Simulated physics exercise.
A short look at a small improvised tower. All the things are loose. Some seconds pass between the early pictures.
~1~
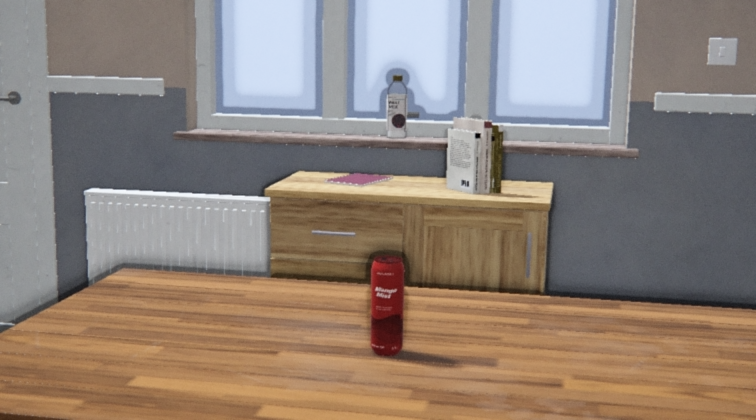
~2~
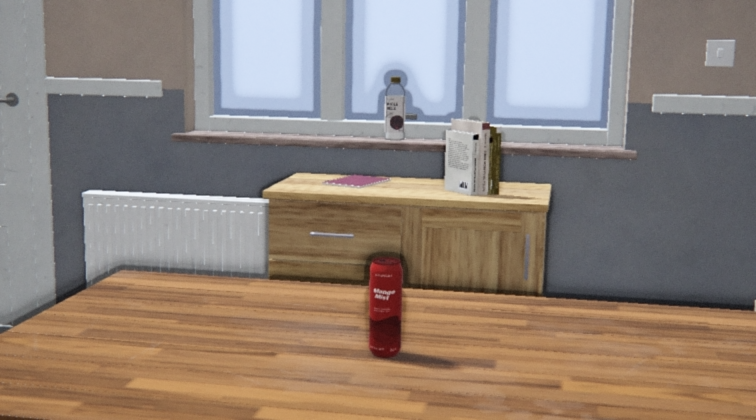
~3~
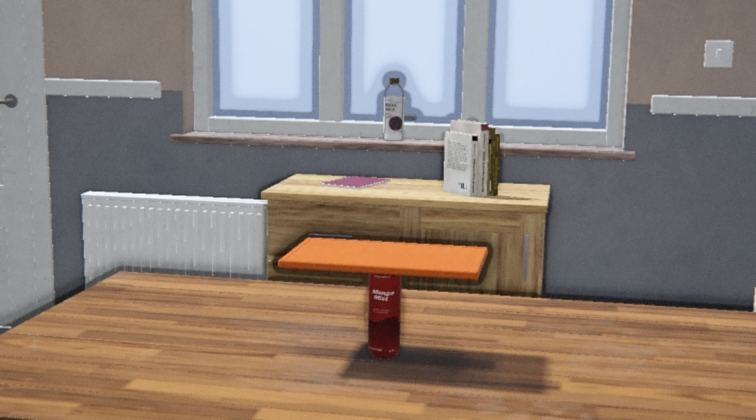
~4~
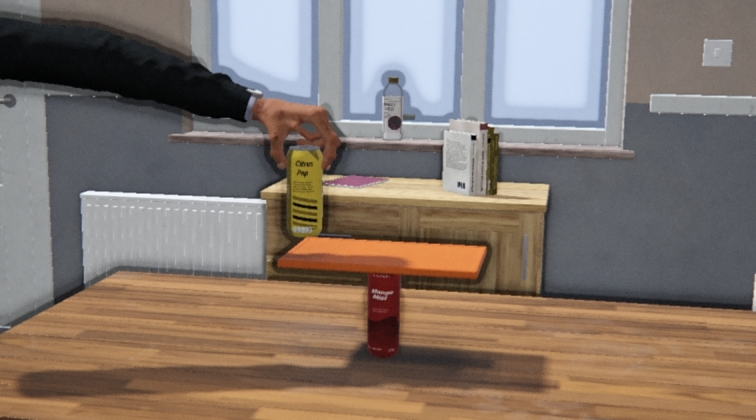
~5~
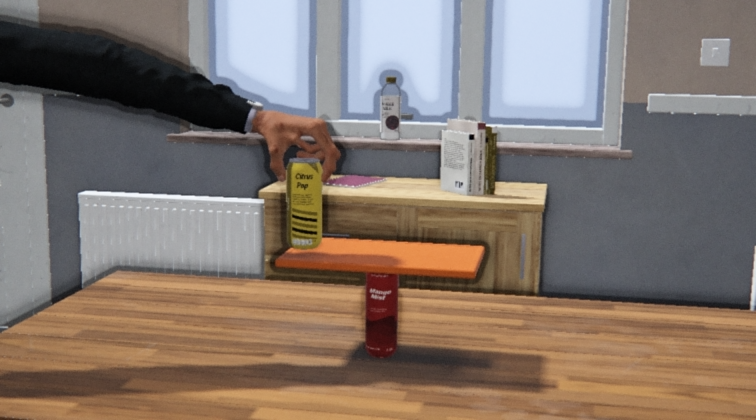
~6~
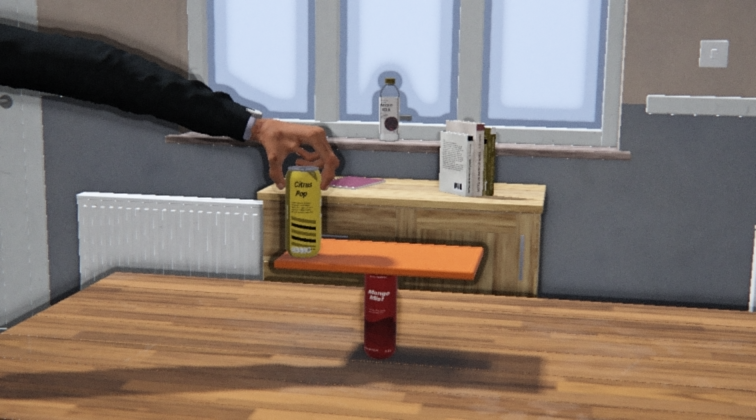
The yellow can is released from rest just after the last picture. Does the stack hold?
It loses its balance.
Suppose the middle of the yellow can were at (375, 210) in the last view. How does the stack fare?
Then it stays up.
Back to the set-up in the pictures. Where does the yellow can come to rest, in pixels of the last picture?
Around (263, 347).
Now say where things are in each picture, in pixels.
The last thing is not in view yet, in the first picture.
The last thing is not in view yet, in the second picture.
The last thing is not in view yet; orange lid (387, 257), in the third picture.
Still above its spot; yellow can (304, 191); orange lid (386, 257), in the fourth picture.
Still above its spot; yellow can (304, 204); orange lid (384, 256), in the fifth picture.
Set down, still held; yellow can (303, 212); orange lid (382, 257), in the sixth picture.
Then, 0.30 s after the last picture, yellow can now fallen; orange lid tipped 39° from how it was.
Then, 0.50 s after the last picture, orange lid on its side.
Then, 0.70 s after the last picture, yellow can resting near (264, 345).
Then, 0.90 s after the last picture, orange lid now fallen.
By the end, fallen, orange lid and yellow can; red can in place. Seen from the same camera at the end, yellow can near (263, 348). The stack comes apart.
